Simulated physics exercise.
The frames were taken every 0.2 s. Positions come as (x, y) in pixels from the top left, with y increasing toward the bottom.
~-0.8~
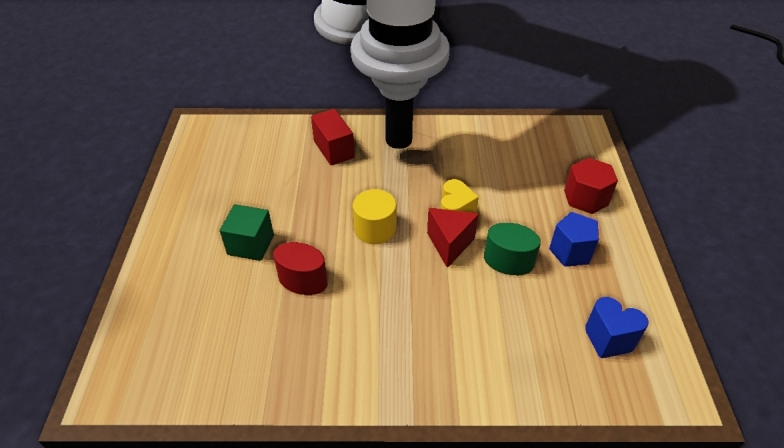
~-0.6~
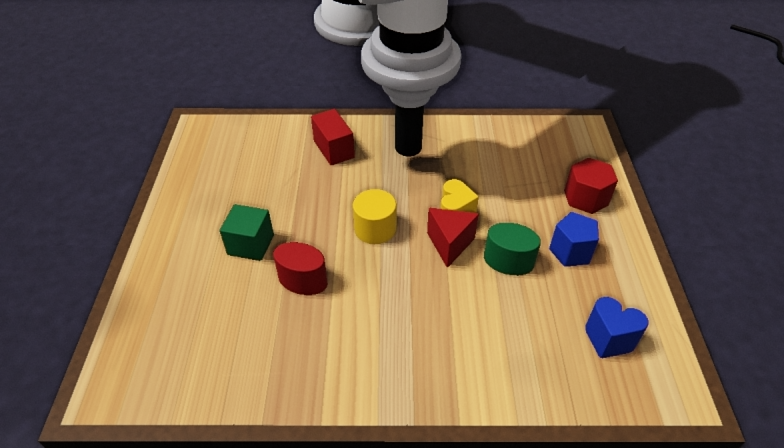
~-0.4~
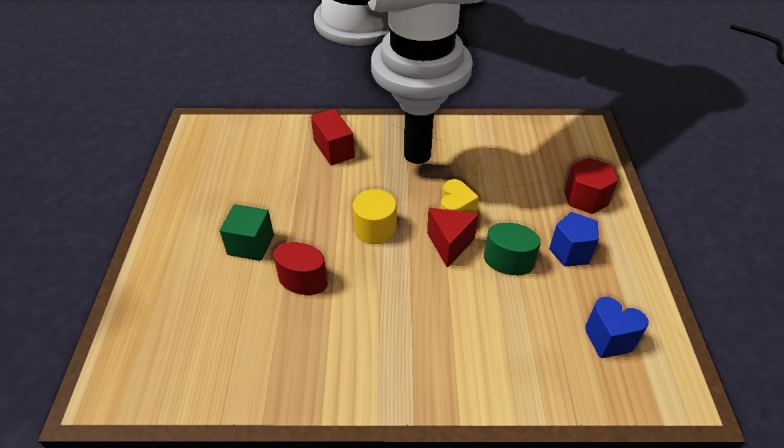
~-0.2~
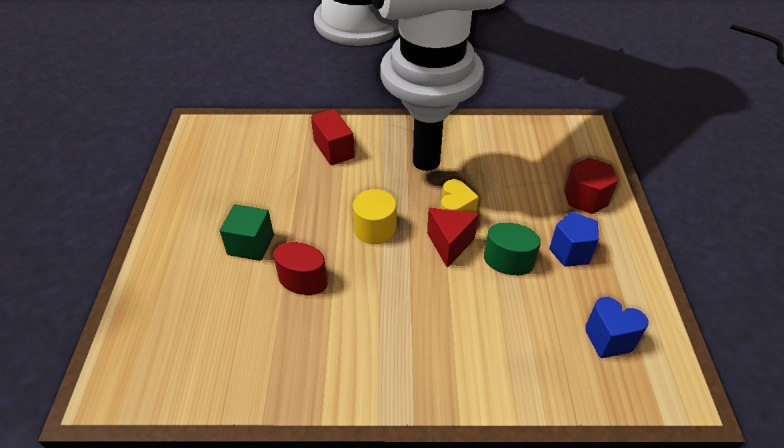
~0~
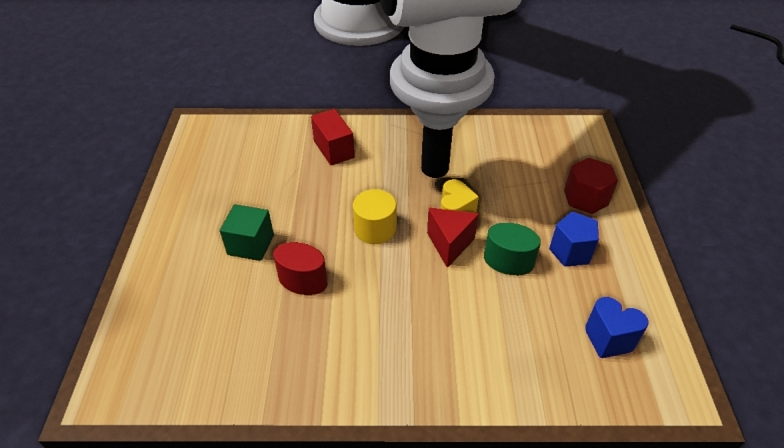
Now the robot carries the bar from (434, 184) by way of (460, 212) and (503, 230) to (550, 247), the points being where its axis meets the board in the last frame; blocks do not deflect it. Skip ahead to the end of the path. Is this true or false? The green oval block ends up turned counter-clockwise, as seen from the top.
It is true.
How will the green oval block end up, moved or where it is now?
At the moment the path ends, the green oval block no longer stands where it did.
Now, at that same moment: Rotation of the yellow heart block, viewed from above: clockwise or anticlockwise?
It makes a clockwise turn.
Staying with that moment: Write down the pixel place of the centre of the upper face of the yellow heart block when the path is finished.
It is going to be at (487, 225).
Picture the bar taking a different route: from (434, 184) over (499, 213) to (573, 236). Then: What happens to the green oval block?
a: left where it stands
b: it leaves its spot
My answer is option a.
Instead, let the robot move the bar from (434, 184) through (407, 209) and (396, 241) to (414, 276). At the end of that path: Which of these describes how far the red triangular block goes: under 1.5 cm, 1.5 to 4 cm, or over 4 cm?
The best fit is under 1.5 cm.
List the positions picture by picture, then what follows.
In the first frame, tip of the bar at (399, 141), middles of tops, red triangular block at (453, 221), yellow heart block at (458, 194), green oval block at (515, 236), blue pentagonal block at (580, 227).
In the second frame, bar at (408, 148), nothing pushed.
In the third frame, bar at (417, 155), nothing pushed.
In the fourth frame, bar at (426, 162), nothing pushed.
In the fifth frame, bar at (435, 169), red triangular block at (453, 221), yellow heart block at (458, 194), green oval block at (515, 236), blue pentagonal block at (580, 227).
What follows on the original path. One third of the way, bar at (463, 197); red triangular block at (457, 239), turned 20° clockwise; yellow heart block at (473, 214), turned 15° clockwise.
Two thirds of the way, bar at (507, 215); red triangular block at (456, 242), turned 20° clockwise; yellow heart block at (487, 225), turned 75° clockwise; green oval block at (519, 245), turned 25° anticlockwise.
At the end, bar at (555, 232); red triangular block at (456, 242), turned 20° clockwise; yellow heart block at (487, 225), turned 75° clockwise; green oval block at (519, 245), turned 25° anticlockwise; blue pentagonal block at (592, 233), turned 20° anticlockwise.
